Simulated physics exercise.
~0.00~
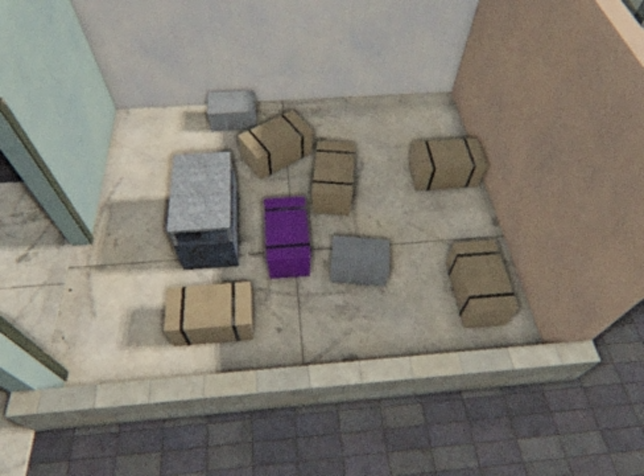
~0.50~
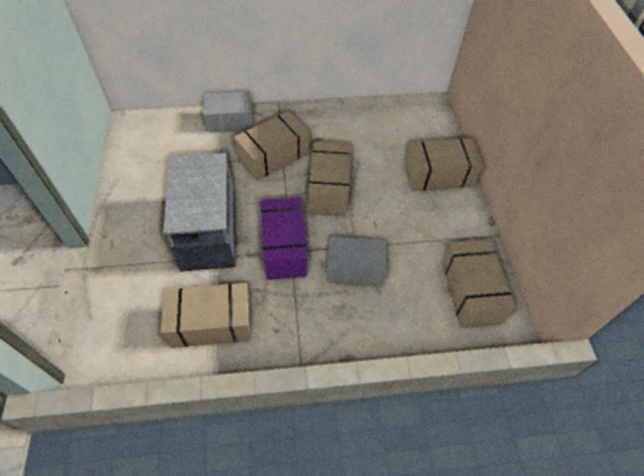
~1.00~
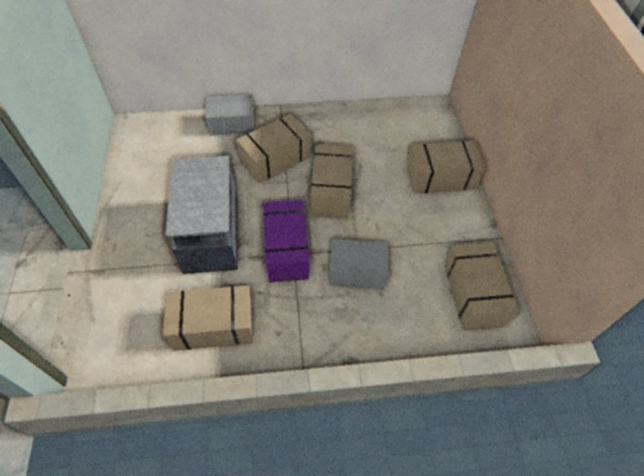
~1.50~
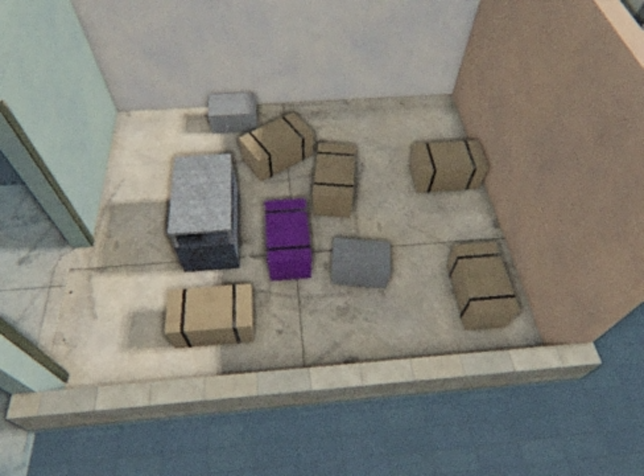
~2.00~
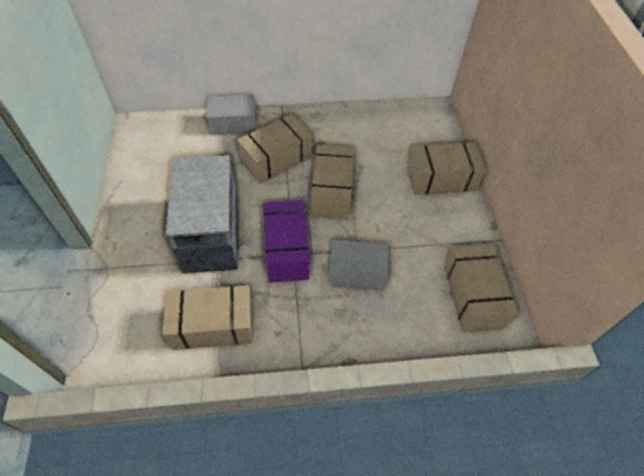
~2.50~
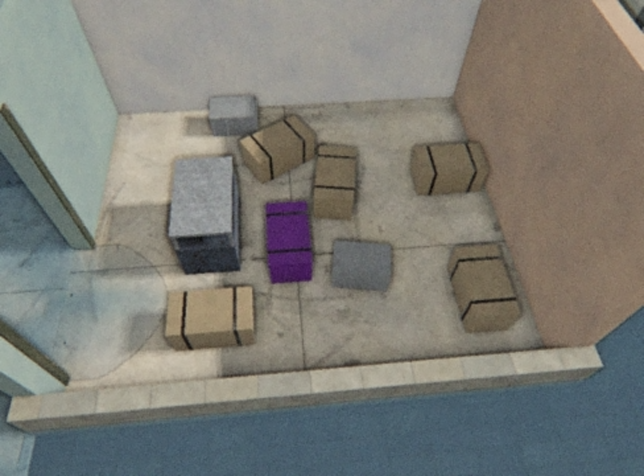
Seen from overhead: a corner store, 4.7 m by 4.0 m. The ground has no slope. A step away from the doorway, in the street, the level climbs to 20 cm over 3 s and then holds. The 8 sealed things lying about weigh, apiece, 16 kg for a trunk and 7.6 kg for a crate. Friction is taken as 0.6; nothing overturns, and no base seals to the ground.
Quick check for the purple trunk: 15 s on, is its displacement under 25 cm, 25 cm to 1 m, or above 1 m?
Displacement: Above 1 m.
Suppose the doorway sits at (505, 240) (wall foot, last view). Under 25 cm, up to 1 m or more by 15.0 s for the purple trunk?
Purple trunk: Goes a long way.
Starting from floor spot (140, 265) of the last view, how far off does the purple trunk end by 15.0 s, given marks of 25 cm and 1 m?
By then it winds up well off.
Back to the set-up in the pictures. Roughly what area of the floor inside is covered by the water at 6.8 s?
I'd put it close to 13 m2.
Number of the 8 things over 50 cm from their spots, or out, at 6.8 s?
The count is 3.
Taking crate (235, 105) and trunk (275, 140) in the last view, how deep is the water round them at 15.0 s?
14 and 11 cm.
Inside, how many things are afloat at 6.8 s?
It comes to 2 of them.
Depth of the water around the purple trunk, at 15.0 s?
I'd say around 12 cm.
After 3.5 s the purple trunk is near (288, 232), 0.0 m from its start, aground; 0 afloat.
After 6.8 s the purple trunk is near (325, 217), 0.4 m from its start, aground; 2 afloat.
After 11.0 s the purple trunk is near (324, 214), 0.4 m from its start, afloat; 7 afloat.
After 15.0 s the purple trunk is near (441, 222), 1.6 m from its start, afloat; 8 afloat.
